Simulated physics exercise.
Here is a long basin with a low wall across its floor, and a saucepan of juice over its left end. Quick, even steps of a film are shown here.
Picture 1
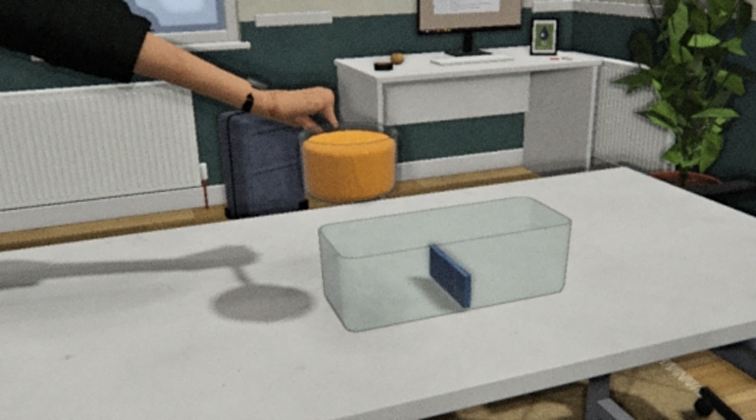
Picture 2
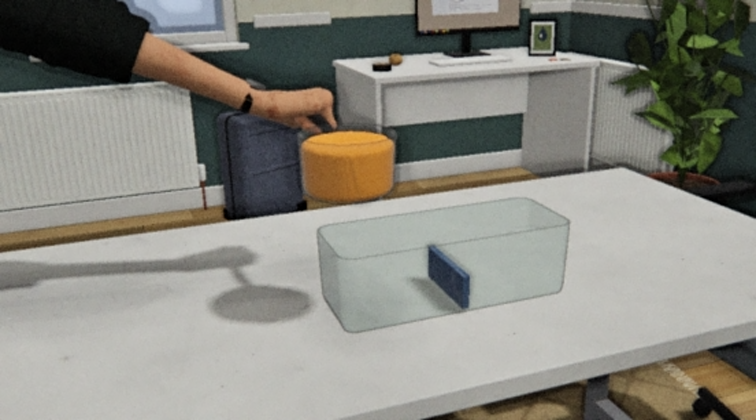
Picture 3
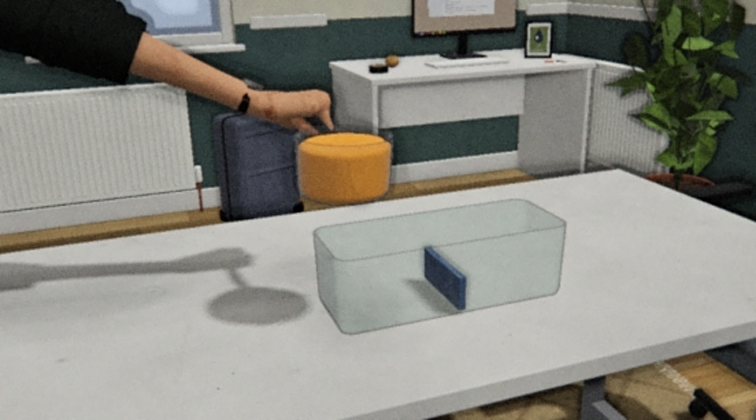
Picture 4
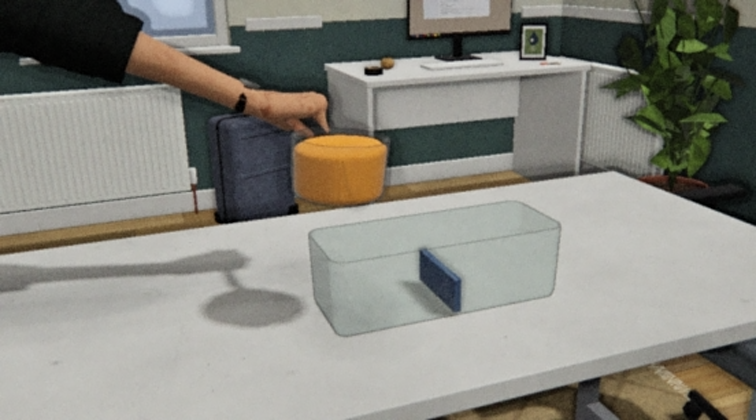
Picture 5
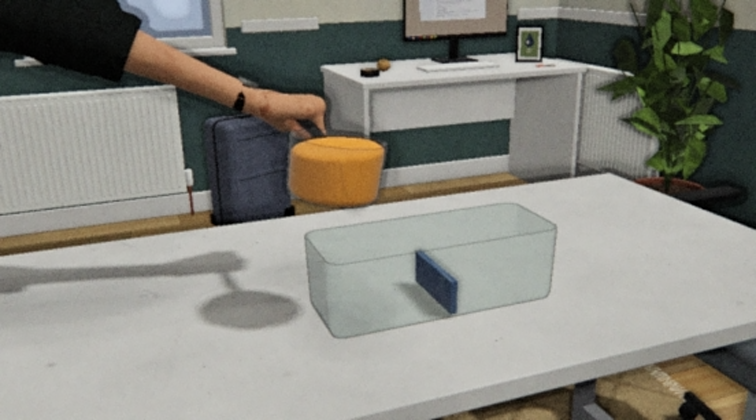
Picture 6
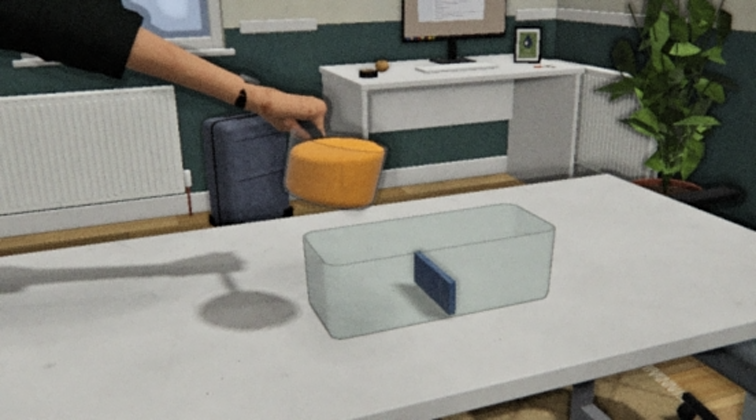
An arm in a dark sleeve reaches in from the left of a room seen from slightly above a white table, with a desk, monitor, suitcase and leafy plant behind. Its hand holds a clear saucepan of orange juice above the left end of a long, pale glassy basin with a low blue wall inside. The saucepan slowly leans slightly rightward as the camera drifts a little.
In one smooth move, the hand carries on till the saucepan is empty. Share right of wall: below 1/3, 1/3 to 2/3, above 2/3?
The amount right of the wall is going to stop below one third.
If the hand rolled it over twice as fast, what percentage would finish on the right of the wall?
Near 10 parts in a hundred.
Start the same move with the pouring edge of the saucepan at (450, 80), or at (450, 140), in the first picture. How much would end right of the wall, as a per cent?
Start one gives close to 95 percent, start two close to 90 percent.
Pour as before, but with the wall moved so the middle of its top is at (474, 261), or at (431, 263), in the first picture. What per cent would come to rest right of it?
About 10 % for the first and about 60 % for the second.
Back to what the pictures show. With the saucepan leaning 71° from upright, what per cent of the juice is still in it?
Around 55 in a hundred.
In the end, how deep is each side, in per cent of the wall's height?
The left reaches some 50 %, the right about 10 %.
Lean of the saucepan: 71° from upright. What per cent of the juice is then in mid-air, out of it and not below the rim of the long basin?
25 %.
A moment on, the saucepan is tipped part way and 54 per cent is still to pour, 15 is left of the wall and 5 right of it.
Next, the saucepan is tipped right over and 7 per cent is still to pour, 68 is left of the wall and 19 right of it.
Then the saucepan is tipped right over and 0 per cent is still to pour, 80 is left of the wall and 19 right of it.
Later the saucepan is tipped right over and 0 per cent is still to pour, 80 is left of the wall and 19 right of it.
At rest 80 per cent lies left of the wall, 19 right of it and 1 outside.
